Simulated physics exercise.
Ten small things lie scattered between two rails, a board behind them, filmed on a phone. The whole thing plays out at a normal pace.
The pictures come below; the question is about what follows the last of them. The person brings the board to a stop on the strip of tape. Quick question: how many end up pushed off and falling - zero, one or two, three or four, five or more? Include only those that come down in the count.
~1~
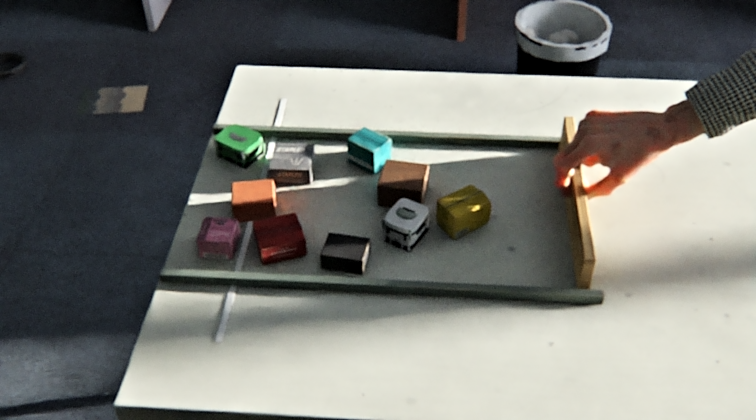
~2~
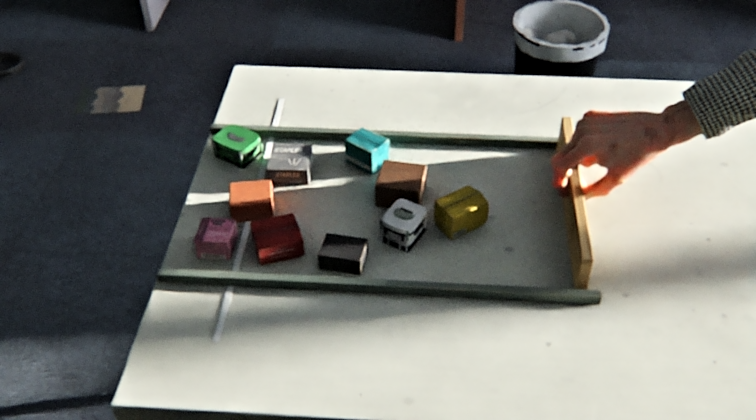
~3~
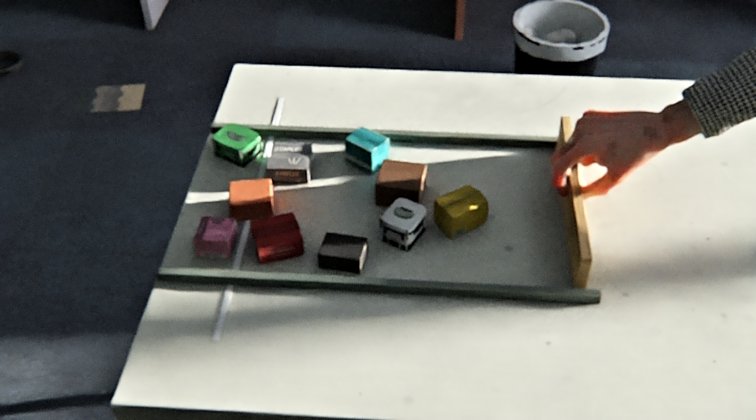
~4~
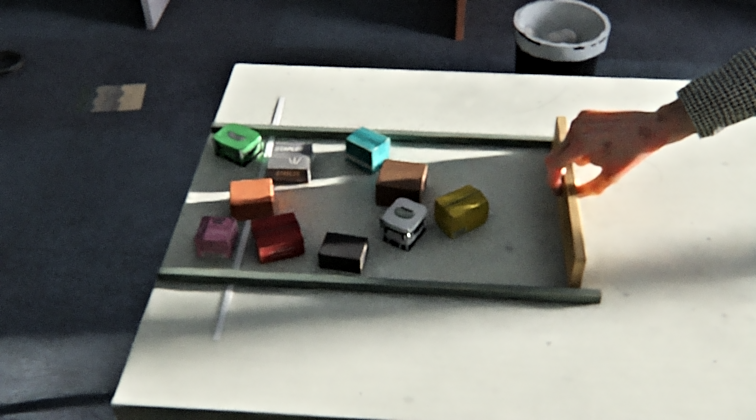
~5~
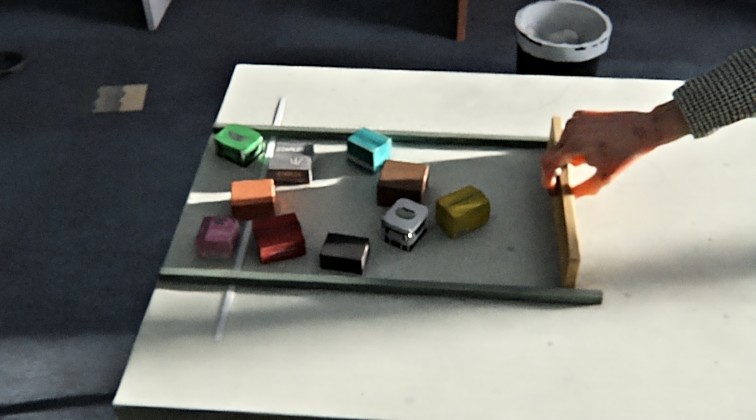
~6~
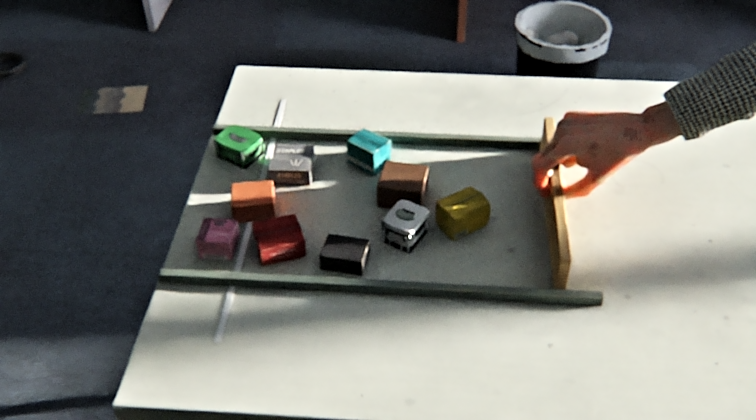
Falling ones: A lone one or two.
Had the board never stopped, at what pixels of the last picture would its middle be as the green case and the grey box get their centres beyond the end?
Around (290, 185) first and around (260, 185) second.
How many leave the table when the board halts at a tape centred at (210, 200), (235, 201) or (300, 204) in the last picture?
Floor tally per try: 6 / 5 / 0.
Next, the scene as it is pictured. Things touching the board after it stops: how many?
The number is 5.
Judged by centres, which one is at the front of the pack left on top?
Grey box.
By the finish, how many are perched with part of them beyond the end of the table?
The answer comes to 3.
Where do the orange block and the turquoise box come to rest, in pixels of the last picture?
First (189, 198), then (257, 137).
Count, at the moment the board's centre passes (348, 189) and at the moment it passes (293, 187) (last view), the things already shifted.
First 7 and then 10.
A little later, none off yet; green case at rest near (240, 147); pink box at rest near (218, 239); orange block at rest near (254, 201).
Next, none off yet; green case shifted about its own width near (212, 143); pink box shifted about its own width near (185, 231); orange block shifted a little near (231, 199).
When it is over, the number that fall off is one or two; down, pink box and green case.
